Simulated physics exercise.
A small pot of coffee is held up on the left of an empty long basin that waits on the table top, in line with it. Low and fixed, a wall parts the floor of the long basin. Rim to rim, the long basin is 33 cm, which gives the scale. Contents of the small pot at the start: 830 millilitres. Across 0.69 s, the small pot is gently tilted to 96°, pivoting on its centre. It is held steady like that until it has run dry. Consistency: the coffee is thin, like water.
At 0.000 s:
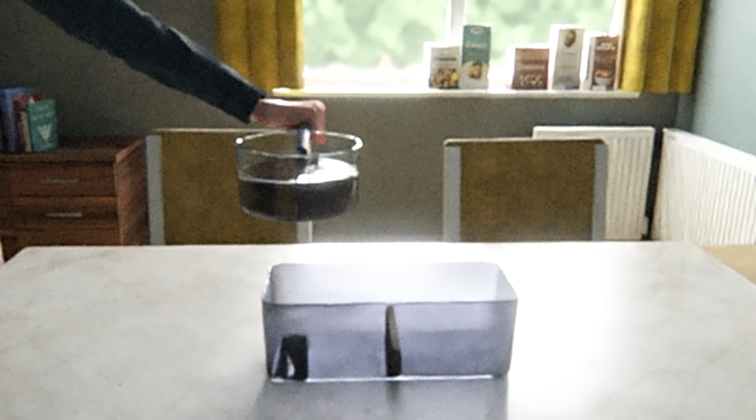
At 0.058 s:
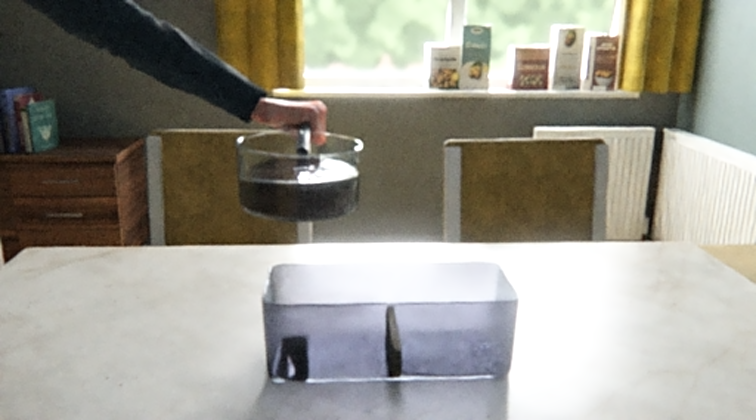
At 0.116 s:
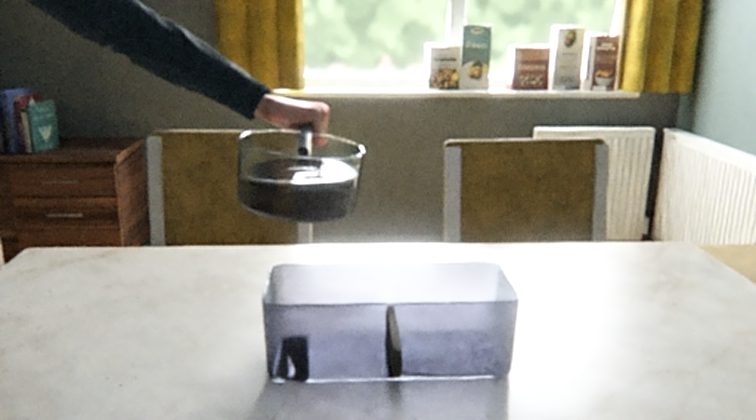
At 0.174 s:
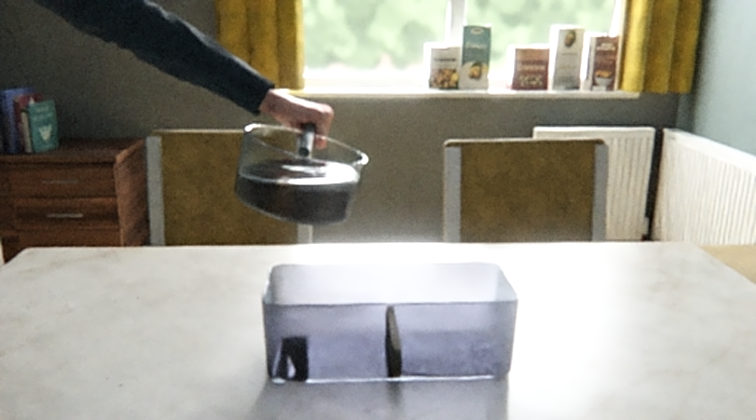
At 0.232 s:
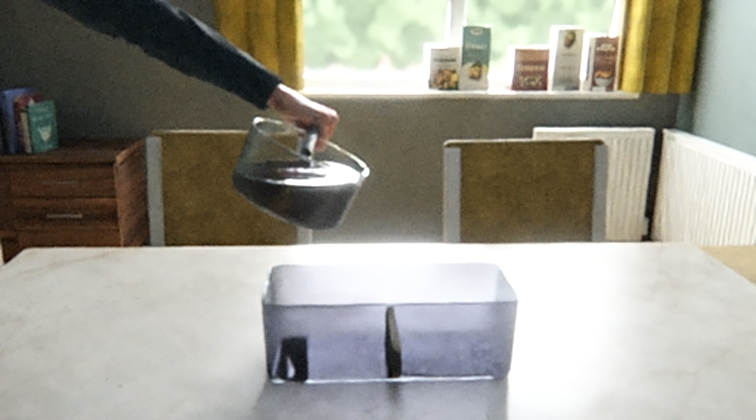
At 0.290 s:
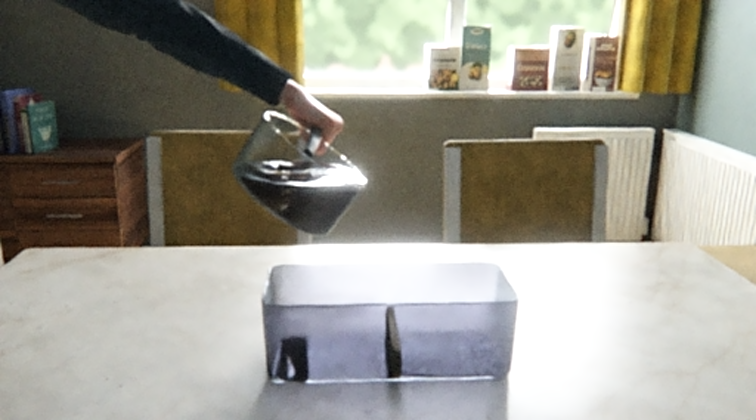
A clear glass pot of dark coffee, held from behind by a hand in a dark blue sleeve reaching in from the upper left, hangs above the left side of a pale table in a room seen from across the tabletop. Below sits an empty, translucent lavender basin with a dark divider, before two chairs, yellow curtains and a bright window. The hand gently tilts the pot rightward, the coffee shifting inside, while the camera stays still.
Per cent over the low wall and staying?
49 per cent.
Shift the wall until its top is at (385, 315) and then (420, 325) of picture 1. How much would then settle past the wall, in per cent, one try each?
Respectively close to 65 and 5 %.
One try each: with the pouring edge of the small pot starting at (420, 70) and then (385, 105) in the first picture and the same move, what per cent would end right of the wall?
The first try gives around 80 percent, the second around 85 percent.
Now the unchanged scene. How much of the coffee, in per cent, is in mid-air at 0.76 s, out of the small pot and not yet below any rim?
About 10 per cent.
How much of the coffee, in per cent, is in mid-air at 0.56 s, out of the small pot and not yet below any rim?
Close to 42 per cent, I'd say.
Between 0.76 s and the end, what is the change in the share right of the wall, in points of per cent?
It falls by about 2.
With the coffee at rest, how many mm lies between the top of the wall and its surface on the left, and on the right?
Noted: Left near 22 mm, right near 20 mm.
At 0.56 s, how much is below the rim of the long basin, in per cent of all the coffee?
I'd put it near 18 percent.
By 0.56 s the tilt is 88° and 39 per cent is still to pour, 3 is left of the wall and 16 right of it.
By 0.76 s the tilt is 96° and 14 per cent is still to pour, 25 is left of the wall and 51 right of it.
By 0.96 s the tilt is 96° and 4 per cent is still to pour, 43 is left of the wall and 48 right of it.
By 1.19 s the tilt is 96° and 1 per cent is still to pour, 49 is left of the wall and 48 right of it.
At rest 50 per cent lies left of the wall, 49 right of it and 1 outside.
